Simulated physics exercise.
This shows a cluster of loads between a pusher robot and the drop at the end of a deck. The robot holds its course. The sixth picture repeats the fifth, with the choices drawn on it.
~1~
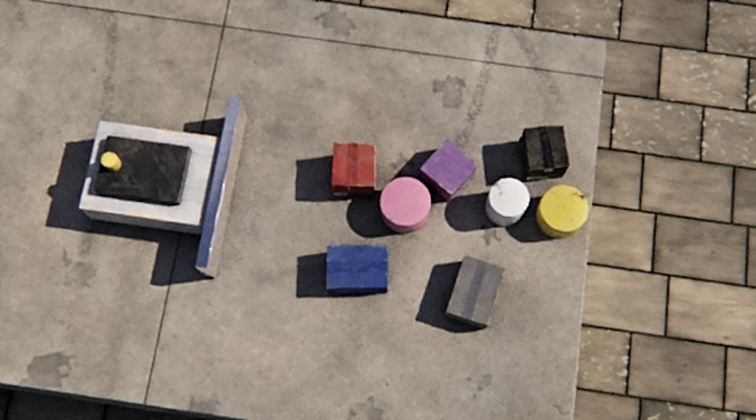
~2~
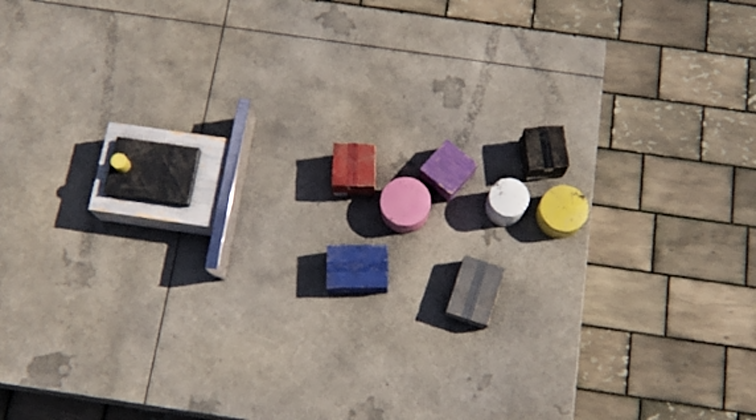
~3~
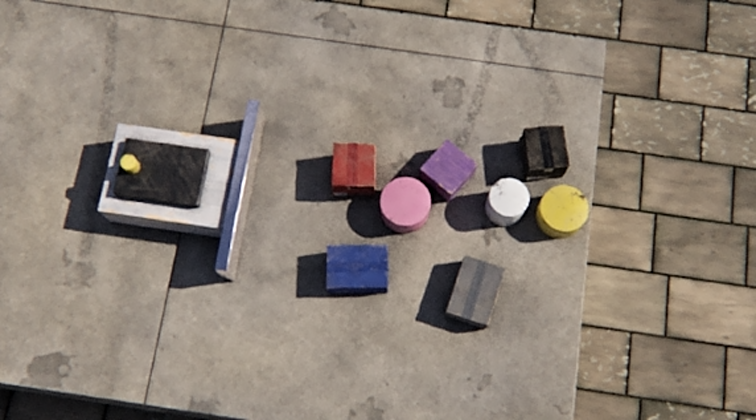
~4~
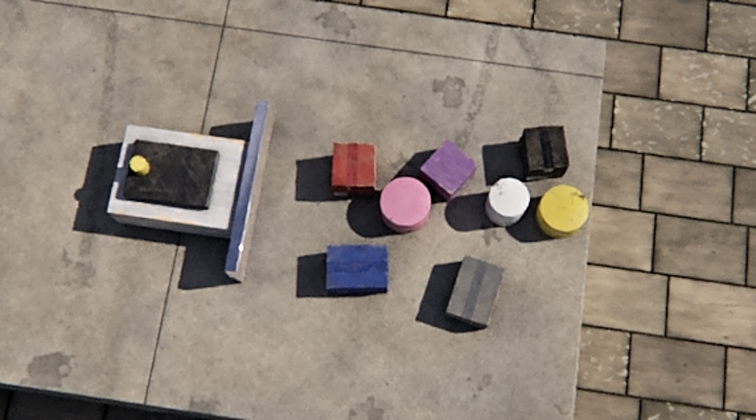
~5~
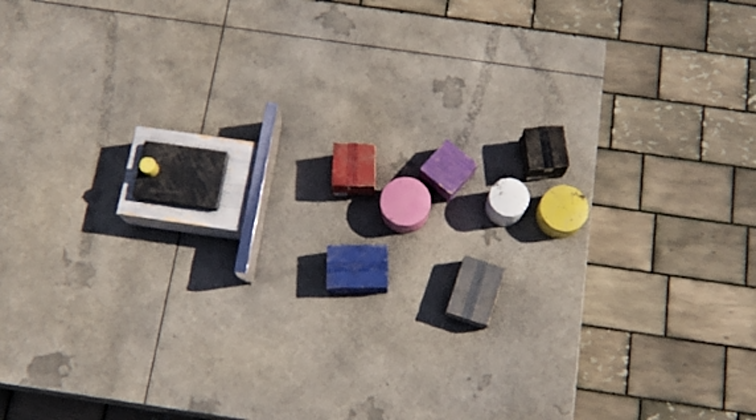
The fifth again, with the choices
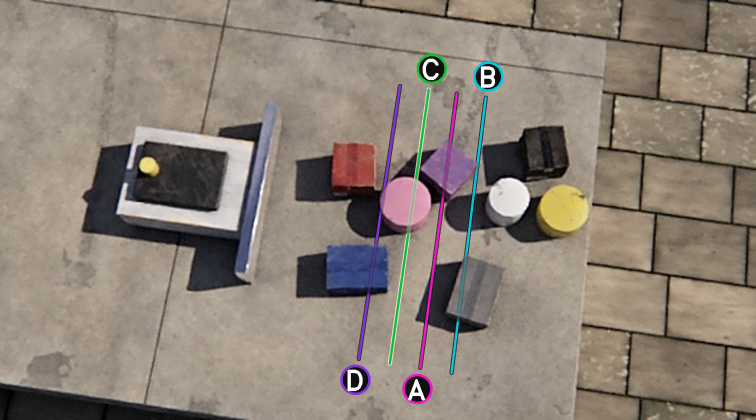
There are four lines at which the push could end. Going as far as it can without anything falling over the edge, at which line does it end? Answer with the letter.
B is the last safe line.
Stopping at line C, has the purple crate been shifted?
Yes.
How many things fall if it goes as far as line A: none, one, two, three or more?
The count is none.
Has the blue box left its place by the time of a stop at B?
Yes.
On the copy, A at (439, 225); B at (469, 230); C at (410, 221); D at (380, 217).
On B. First, robot (264, 187); blue box (363, 271); red box (368, 173).
Then, robot (342, 198); white canister (512, 204); grey box (490, 294).
Finally, robot (398, 206); yellow canister (579, 215); black parcel (572, 144); nothing has fallen.
By contrast, A is safe but short; C is safe but short; D is safe but short.
